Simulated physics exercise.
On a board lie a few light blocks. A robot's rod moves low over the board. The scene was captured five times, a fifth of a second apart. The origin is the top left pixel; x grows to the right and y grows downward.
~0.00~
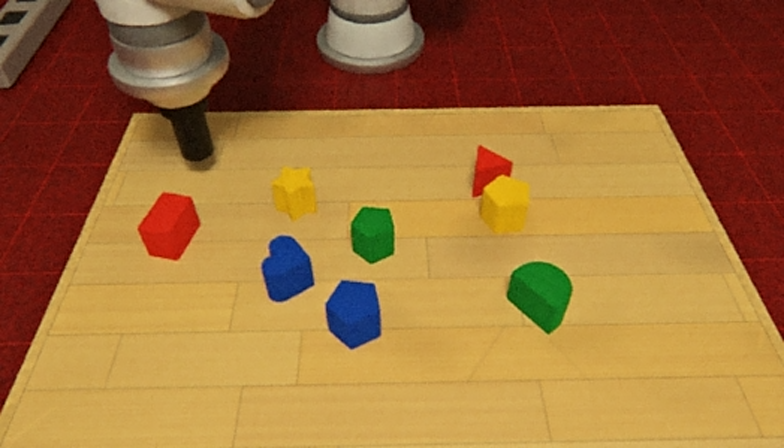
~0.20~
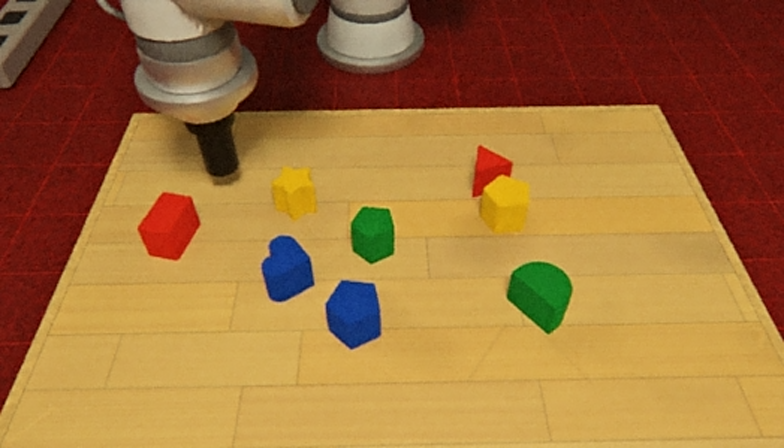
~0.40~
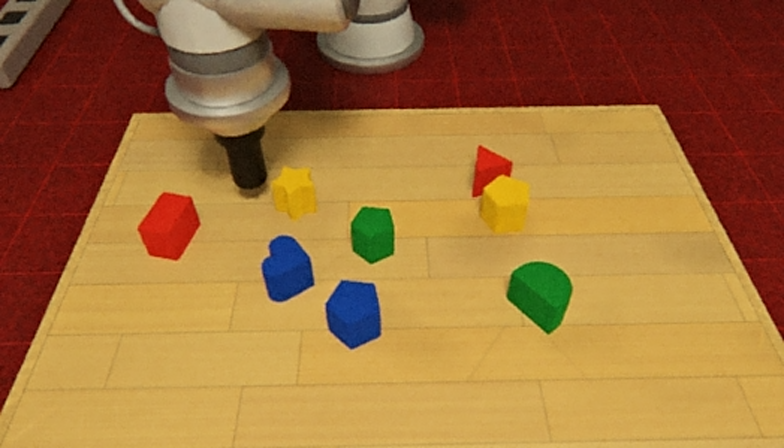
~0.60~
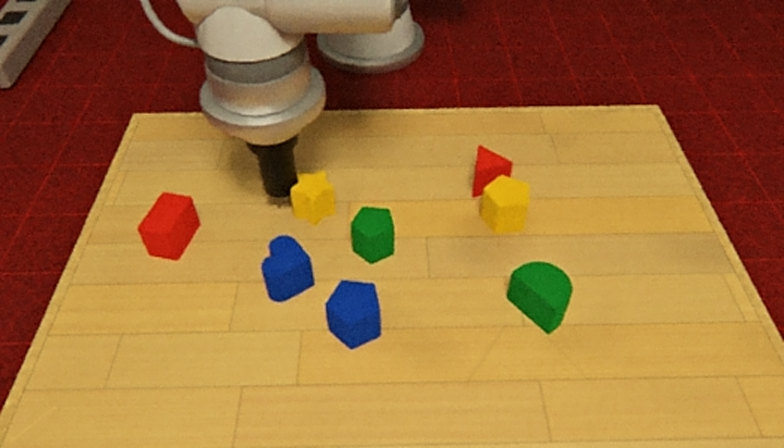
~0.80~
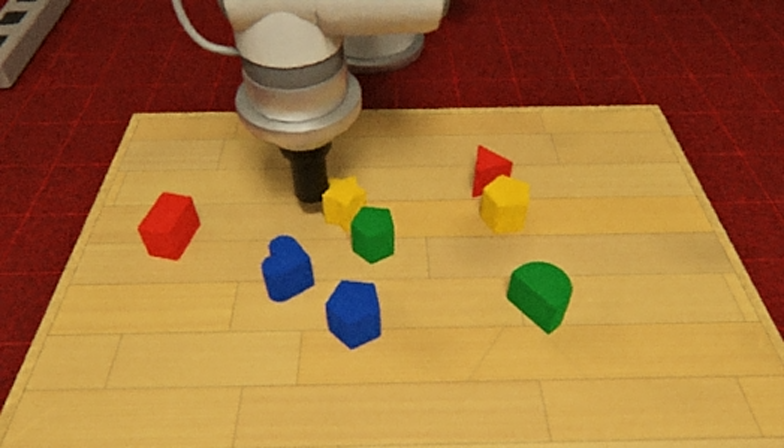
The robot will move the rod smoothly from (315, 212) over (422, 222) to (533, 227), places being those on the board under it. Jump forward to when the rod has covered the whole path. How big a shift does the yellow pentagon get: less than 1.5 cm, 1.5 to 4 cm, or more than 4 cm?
Distance: Above 4 cm.
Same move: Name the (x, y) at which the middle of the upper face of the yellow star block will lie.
By then it is at (574, 202).
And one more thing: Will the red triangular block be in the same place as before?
Yes
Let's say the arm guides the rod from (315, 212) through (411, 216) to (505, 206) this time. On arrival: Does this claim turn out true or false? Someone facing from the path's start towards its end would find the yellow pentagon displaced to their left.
The statement is incorrect.
On the path given first. One third of the way, rod (386, 199); yellow star block (420, 195); green pentagon (386, 224), turned 45° clockwise.
Two thirds of the way, rod (462, 205); yellow star block (497, 201); green pentagon (386, 224), turned 45° clockwise; yellow pentagon (533, 191).
At the end, rod (538, 207); yellow star block (574, 202); green pentagon (386, 224), turned 45° clockwise; red triangular block still; yellow pentagon (608, 191).
